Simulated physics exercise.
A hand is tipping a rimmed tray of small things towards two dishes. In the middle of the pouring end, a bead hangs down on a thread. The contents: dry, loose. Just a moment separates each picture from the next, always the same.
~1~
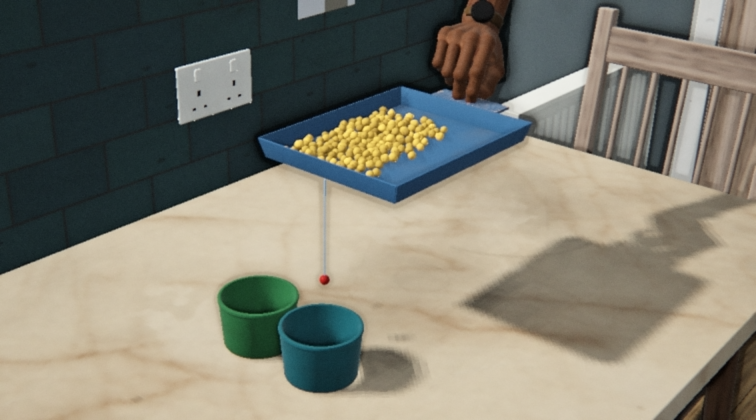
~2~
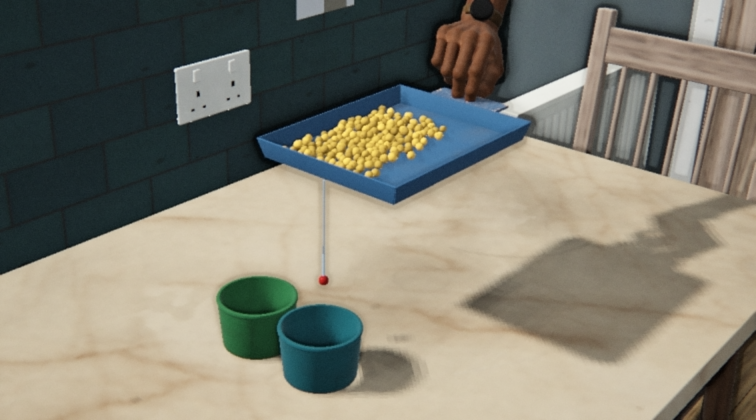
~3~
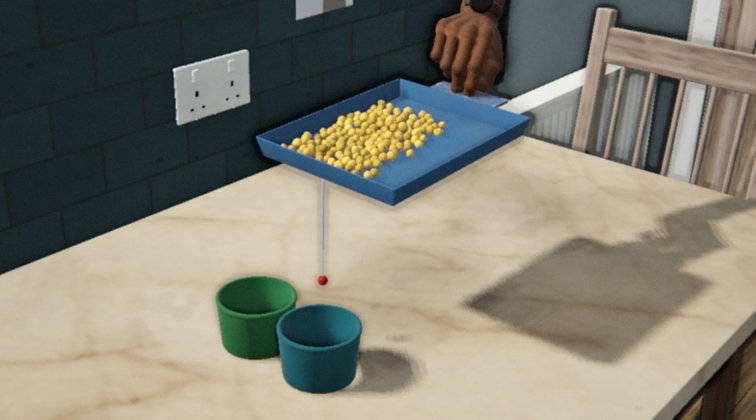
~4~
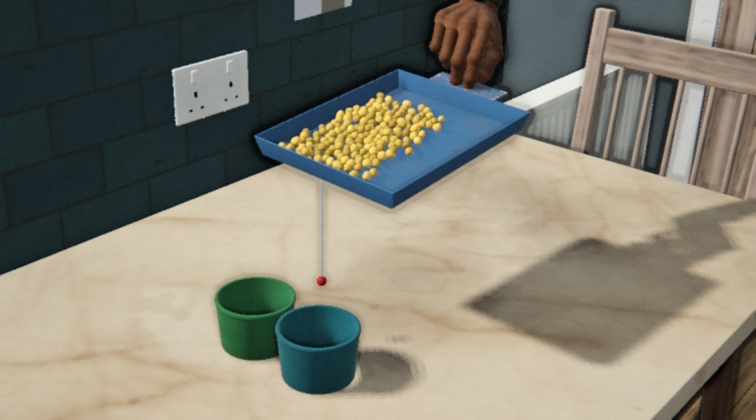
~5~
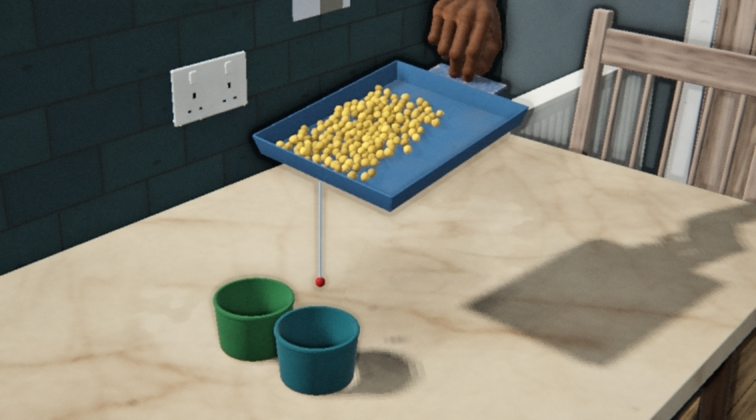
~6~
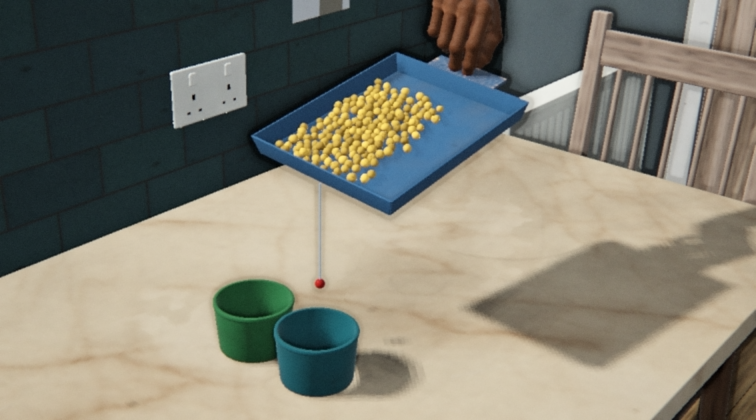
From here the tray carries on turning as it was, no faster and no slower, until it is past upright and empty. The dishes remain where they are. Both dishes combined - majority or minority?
The caught share falls below half.
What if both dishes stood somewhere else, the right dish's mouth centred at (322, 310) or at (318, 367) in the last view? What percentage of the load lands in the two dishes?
In order, 10 % and 10 %.
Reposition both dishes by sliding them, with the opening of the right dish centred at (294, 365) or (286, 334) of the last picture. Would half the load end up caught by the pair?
The first place gets a lesser share, the second a lesser share.
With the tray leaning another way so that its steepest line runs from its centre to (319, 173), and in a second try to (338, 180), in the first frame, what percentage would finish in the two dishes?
Roughly 60 percent first and 70 percent second.
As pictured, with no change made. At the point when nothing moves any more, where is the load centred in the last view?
Centre at rest, last view: Approx. (360, 381).
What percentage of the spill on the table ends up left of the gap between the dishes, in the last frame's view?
Close to 10 in a hundred.
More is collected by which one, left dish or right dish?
That's the right side.
Soon, tray tipped steeply; nearly all on the tray; a stray few outside both.
A while on, tray tipped right over; nearly all on the tray; a small part outside both.
Towards the end, tray tipped past a quarter turn; about a third in the right dish; about two thirds outside both.
Finally, tray tipped past a quarter turn; about a third in the right dish; none in the left dish; about two thirds outside both.
